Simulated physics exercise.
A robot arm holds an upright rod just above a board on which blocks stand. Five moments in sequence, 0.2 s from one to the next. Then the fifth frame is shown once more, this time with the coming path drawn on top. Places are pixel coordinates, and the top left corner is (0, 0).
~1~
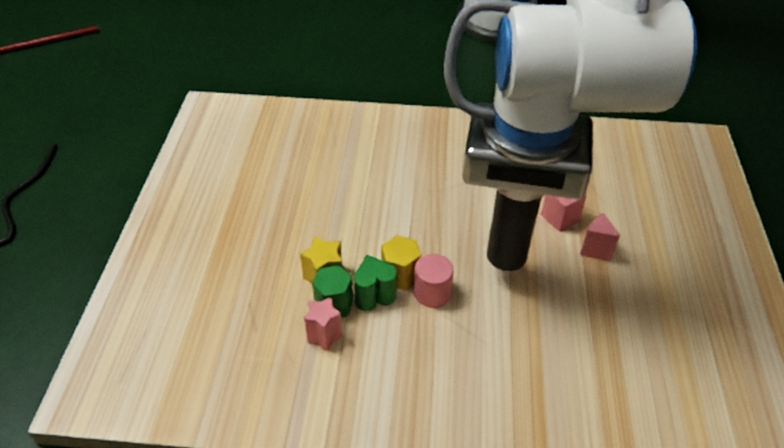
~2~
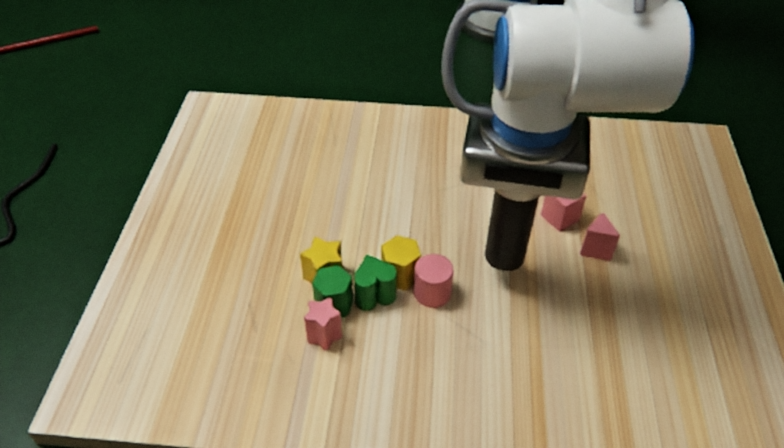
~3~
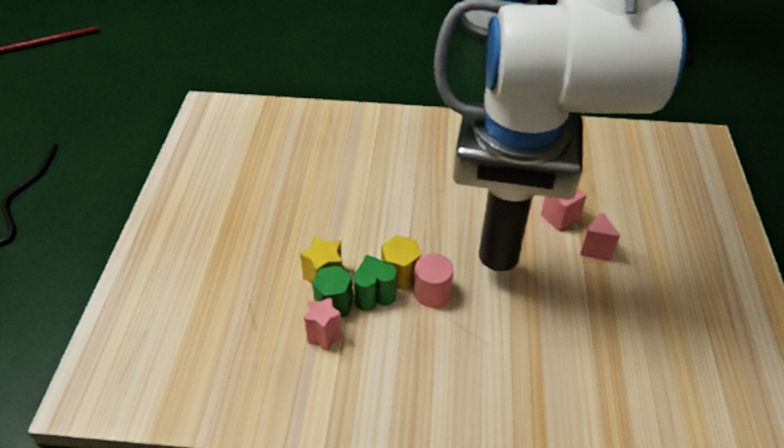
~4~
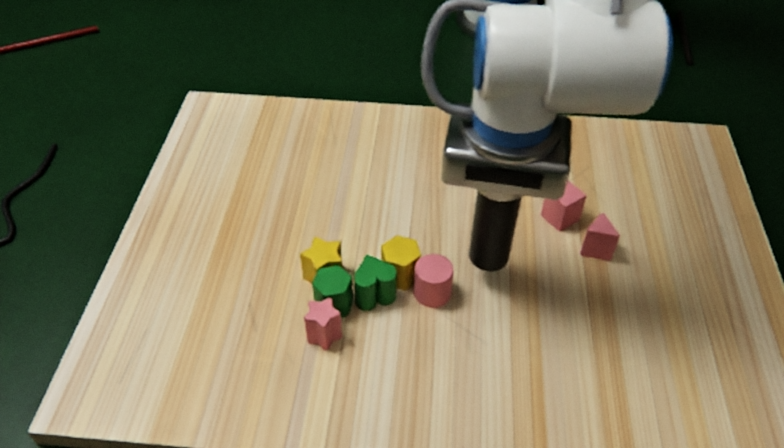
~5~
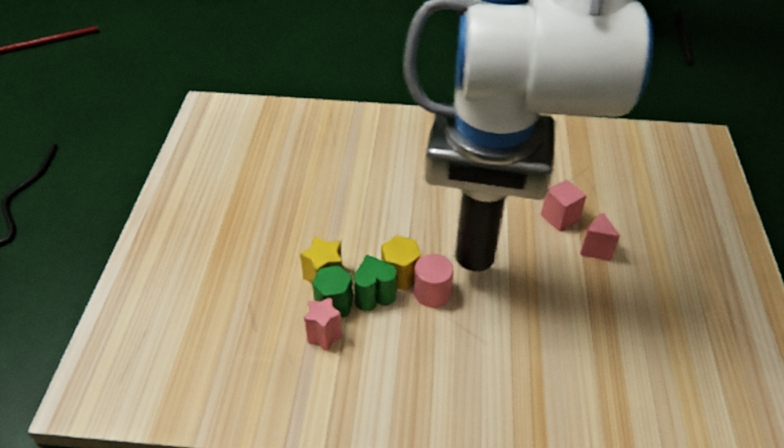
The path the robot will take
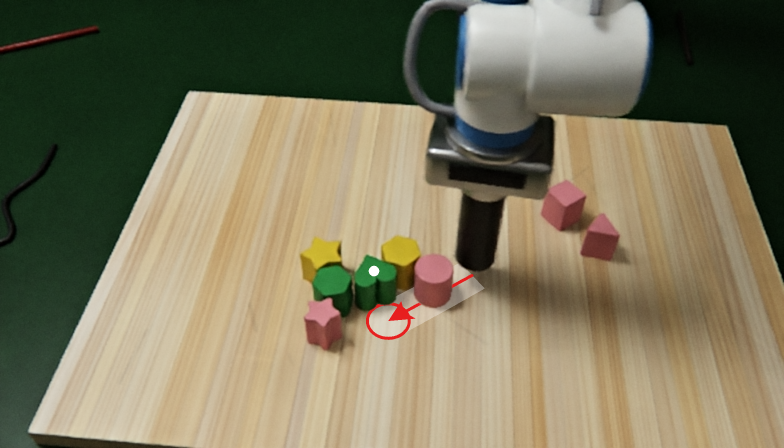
Robot arm sliding a dark upright rod slightly left above a wooden board, while pink, green and yellow blocks stay still.
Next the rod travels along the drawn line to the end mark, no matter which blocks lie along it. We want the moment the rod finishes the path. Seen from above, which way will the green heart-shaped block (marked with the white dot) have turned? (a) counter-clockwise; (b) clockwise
The answer is b.
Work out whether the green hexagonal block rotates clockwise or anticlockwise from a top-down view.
The answer is counter-clockwise.
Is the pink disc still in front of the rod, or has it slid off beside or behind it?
I expect it to be in front.
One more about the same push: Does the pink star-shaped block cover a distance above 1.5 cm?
It seems not.
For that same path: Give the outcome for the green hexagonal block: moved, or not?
By then it is displaced.
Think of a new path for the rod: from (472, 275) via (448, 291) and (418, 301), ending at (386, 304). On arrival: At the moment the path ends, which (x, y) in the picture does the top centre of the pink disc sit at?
I think it will end close to (358, 305).
Path on the board, straight from (472, 275) to (388, 321); the dot is on the green heart-shaped block.
What follows on the original path. One third of the way, rod (447, 271); green heart-shaped block (371, 272); pink disc (412, 280).
Two thirds of the way, rod (418, 286); green hexagonal block (316, 278), turned 35° anticlockwise; green heart-shaped block (355, 277), turned 75° clockwise; pink disc (385, 299).
At the end, rod (388, 302); pink star-shaped block (317, 312), turned 15° clockwise; green hexagonal block (316, 278), turned 35° anticlockwise; green heart-shaped block (353, 279), turned 90° clockwise; pink disc (355, 318).
